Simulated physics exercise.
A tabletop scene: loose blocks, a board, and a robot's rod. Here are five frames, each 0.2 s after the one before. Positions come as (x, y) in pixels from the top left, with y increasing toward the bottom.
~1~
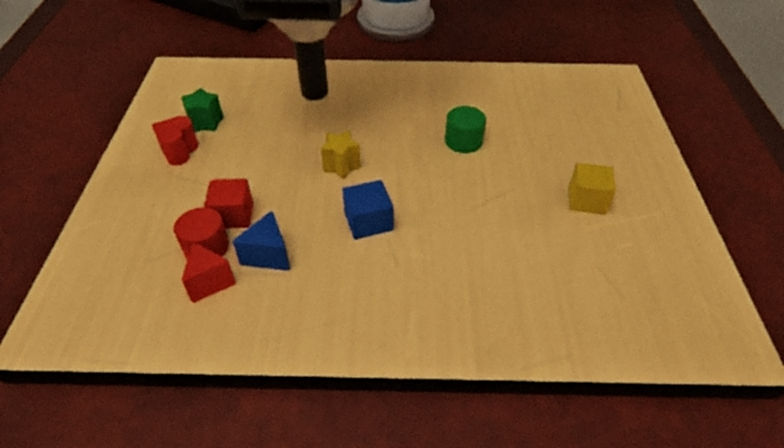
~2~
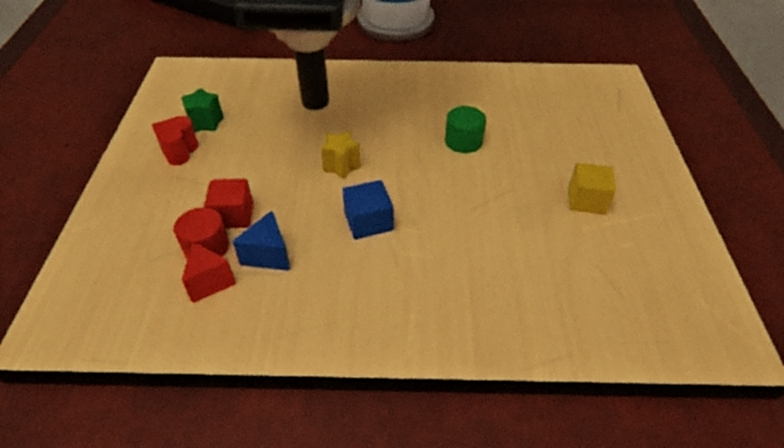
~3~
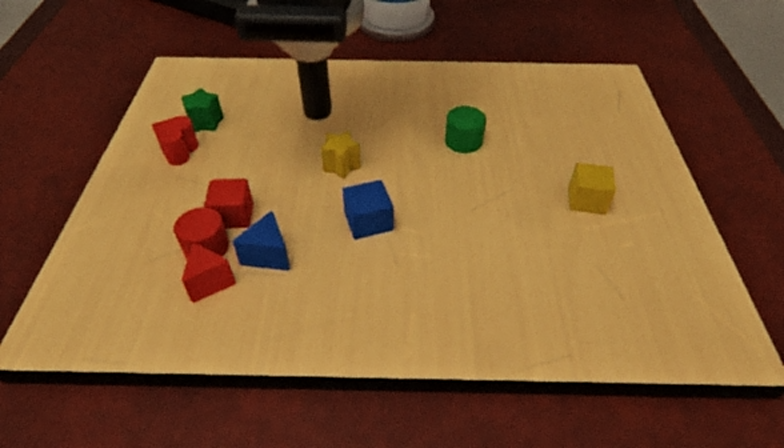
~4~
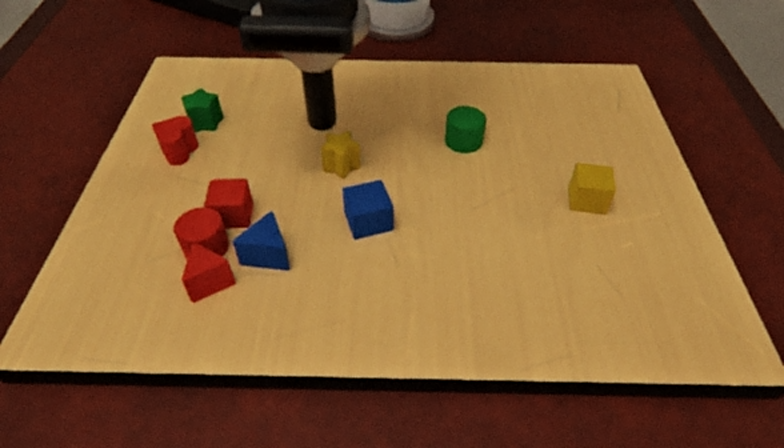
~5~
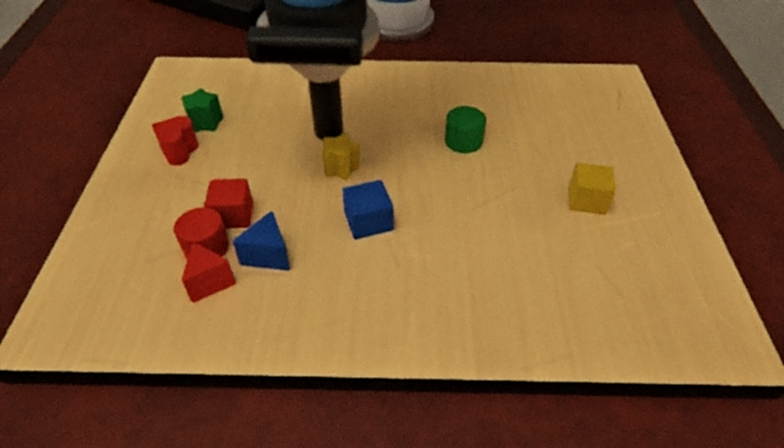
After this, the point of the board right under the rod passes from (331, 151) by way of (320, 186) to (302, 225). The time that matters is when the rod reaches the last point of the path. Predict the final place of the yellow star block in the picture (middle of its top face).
Around (343, 171).
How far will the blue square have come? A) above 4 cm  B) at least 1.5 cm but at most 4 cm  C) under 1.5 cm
My answer is option C.
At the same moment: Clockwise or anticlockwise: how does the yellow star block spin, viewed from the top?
From overhead, the rotation is counterclockwise.
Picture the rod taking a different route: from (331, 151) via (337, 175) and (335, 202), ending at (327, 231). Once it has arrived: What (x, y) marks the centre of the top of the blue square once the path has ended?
Top centre: (386, 228).
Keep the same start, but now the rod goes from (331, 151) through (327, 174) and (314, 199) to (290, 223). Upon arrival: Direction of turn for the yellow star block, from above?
The twist is anticlockwise.
The first path, step by step. One third of the way, rod at (322, 156); yellow star block at (343, 162), turned 30° anticlockwise.
Two thirds of the way, rod at (312, 181); yellow star block at (343, 171), turned 75° anticlockwise.
At the end, rod at (299, 207); blue three-sided block in place; yellow star block at (343, 171), turned 75° anticlockwise; blue square in place.
